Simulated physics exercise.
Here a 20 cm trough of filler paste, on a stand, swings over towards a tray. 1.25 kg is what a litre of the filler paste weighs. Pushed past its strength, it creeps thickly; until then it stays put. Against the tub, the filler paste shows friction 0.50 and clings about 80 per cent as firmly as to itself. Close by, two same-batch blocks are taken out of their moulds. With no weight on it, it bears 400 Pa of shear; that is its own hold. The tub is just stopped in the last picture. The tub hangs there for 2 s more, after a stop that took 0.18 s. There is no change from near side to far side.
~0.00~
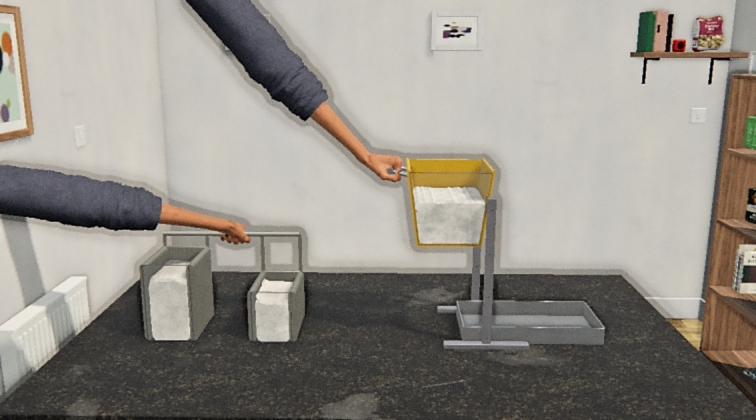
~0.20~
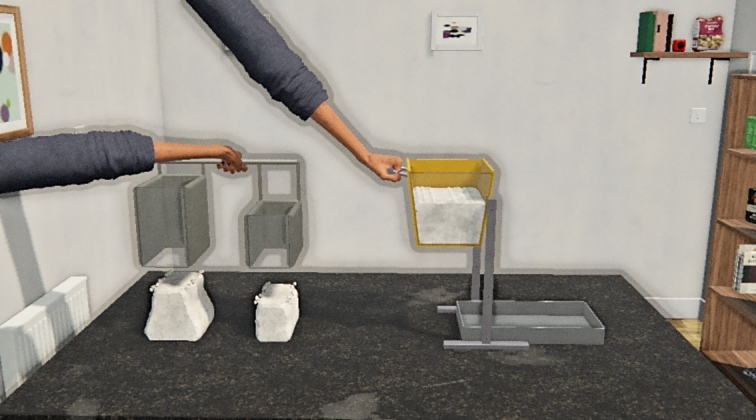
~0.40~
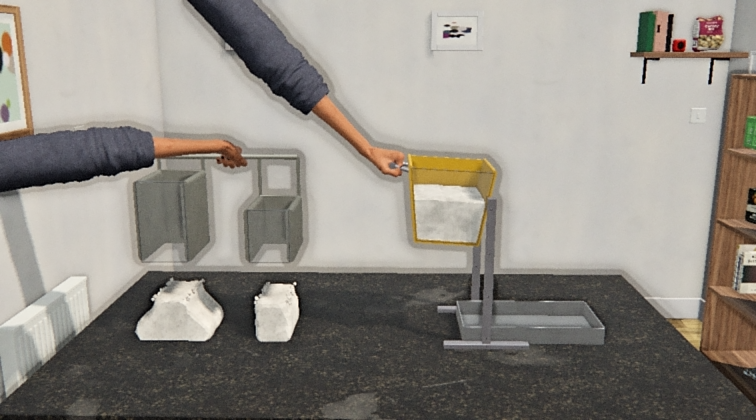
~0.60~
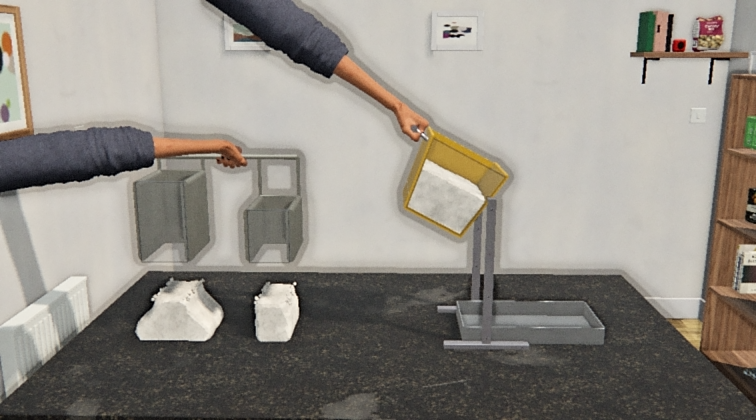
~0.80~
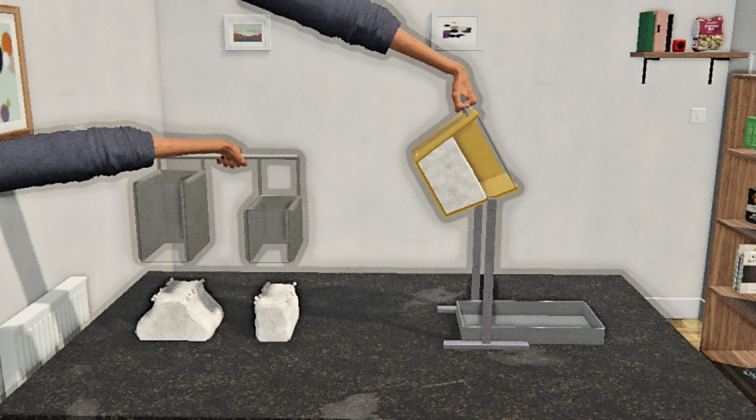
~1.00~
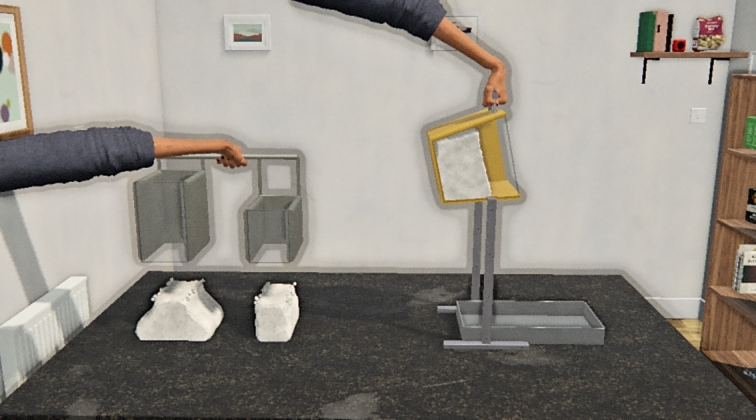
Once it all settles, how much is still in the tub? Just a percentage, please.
I would say about 100 percent.
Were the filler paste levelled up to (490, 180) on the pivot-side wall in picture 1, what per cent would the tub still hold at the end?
About 70 %.
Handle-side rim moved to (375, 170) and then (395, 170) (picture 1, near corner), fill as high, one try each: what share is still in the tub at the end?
First try 60 per cent, second try 90 per cent.
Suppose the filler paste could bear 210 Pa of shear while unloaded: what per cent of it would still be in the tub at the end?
I'd say around 75 percent.
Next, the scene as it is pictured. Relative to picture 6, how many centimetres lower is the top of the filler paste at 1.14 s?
Roughly 2 cm.
By 1.14 s, the tub is at 78 degrees and holds 100 %.
By 1.31 s, the tub is at 78 degrees and holds 100 %.
By 1.48 s, the tub is at 78 degrees and holds 100 %.
By 1.65 s, the tub is at 78 degrees and holds 100 %.
By 3.00 s, at the end, the tub is at 78 degrees and holds 100 %.
